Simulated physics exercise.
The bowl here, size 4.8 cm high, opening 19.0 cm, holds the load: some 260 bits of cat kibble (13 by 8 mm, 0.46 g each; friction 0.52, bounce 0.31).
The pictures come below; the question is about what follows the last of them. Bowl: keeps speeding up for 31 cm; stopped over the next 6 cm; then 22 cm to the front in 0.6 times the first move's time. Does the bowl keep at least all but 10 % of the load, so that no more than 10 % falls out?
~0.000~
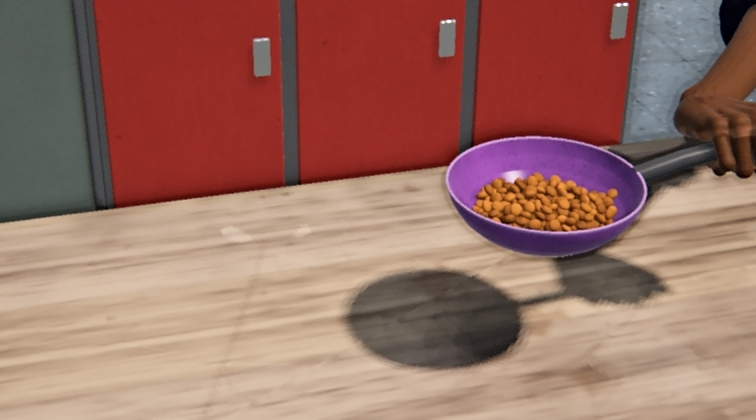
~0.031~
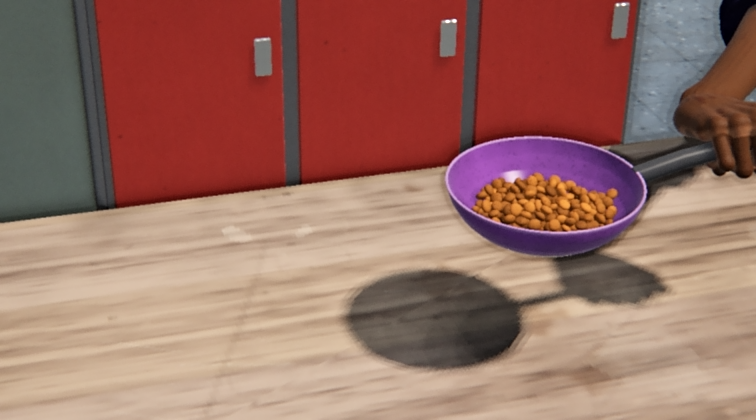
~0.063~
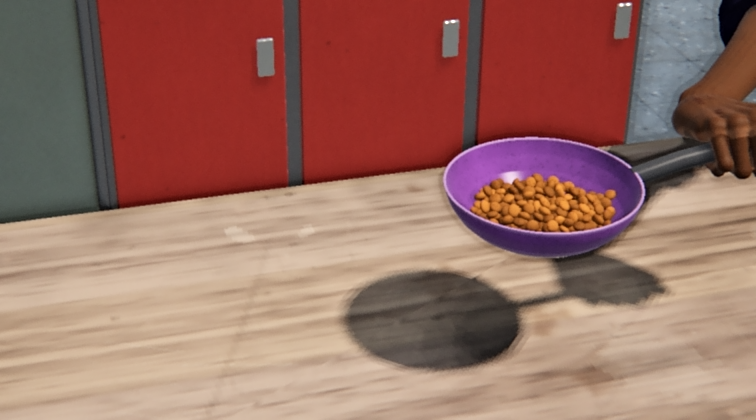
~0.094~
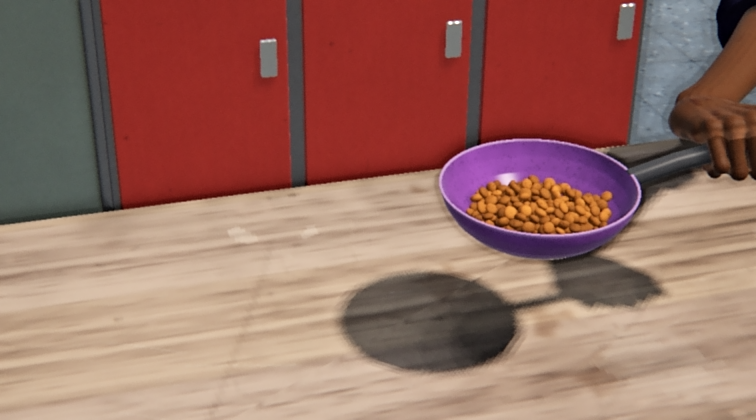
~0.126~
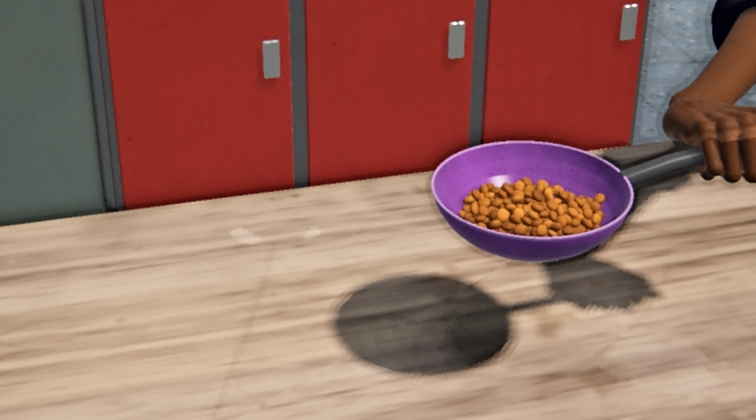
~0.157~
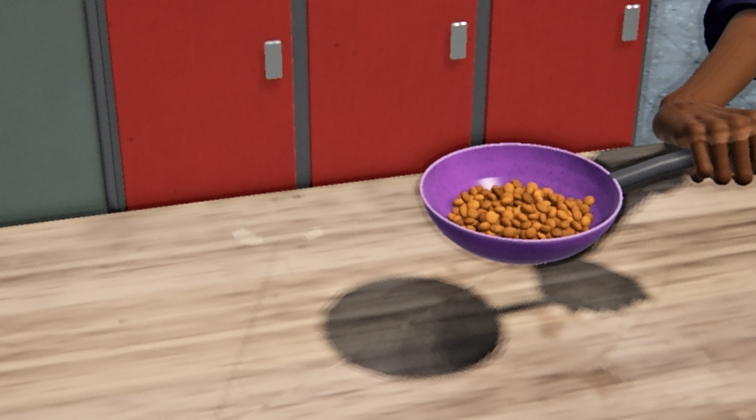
Yes, A tenth or less lost.
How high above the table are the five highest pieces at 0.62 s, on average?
Height: Some 20 centimetres.
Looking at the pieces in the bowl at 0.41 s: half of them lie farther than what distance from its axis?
Distance: Roughly 4.0 centimetres.
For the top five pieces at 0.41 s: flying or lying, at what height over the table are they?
Height above table: About 17 cm.
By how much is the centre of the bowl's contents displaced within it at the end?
I'd estimate close to 3.5 cm.
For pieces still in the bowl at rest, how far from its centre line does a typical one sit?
5.5 centimetres or so.
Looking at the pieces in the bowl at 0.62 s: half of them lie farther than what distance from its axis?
Some 6.0 centimetres from the centre line.
After 0.41 s, tilt 0 degrees; bowl 100 %; middle of all pieces near (298, 251).
Then, at 0.62 s, tilt 0 degrees; bowl 100 %; middle of all pieces near (132, 275).
After 0.81 s, tilt 0 degrees; bowl 95 %; middle of all pieces near (194, 411).
After 1.00 s, tilt 0 degrees; bowl 95 %, fallen behind where it stops 5 %.
In the end, at 1.5 s, bowl 95 %, fallen behind where it stops 5 %.
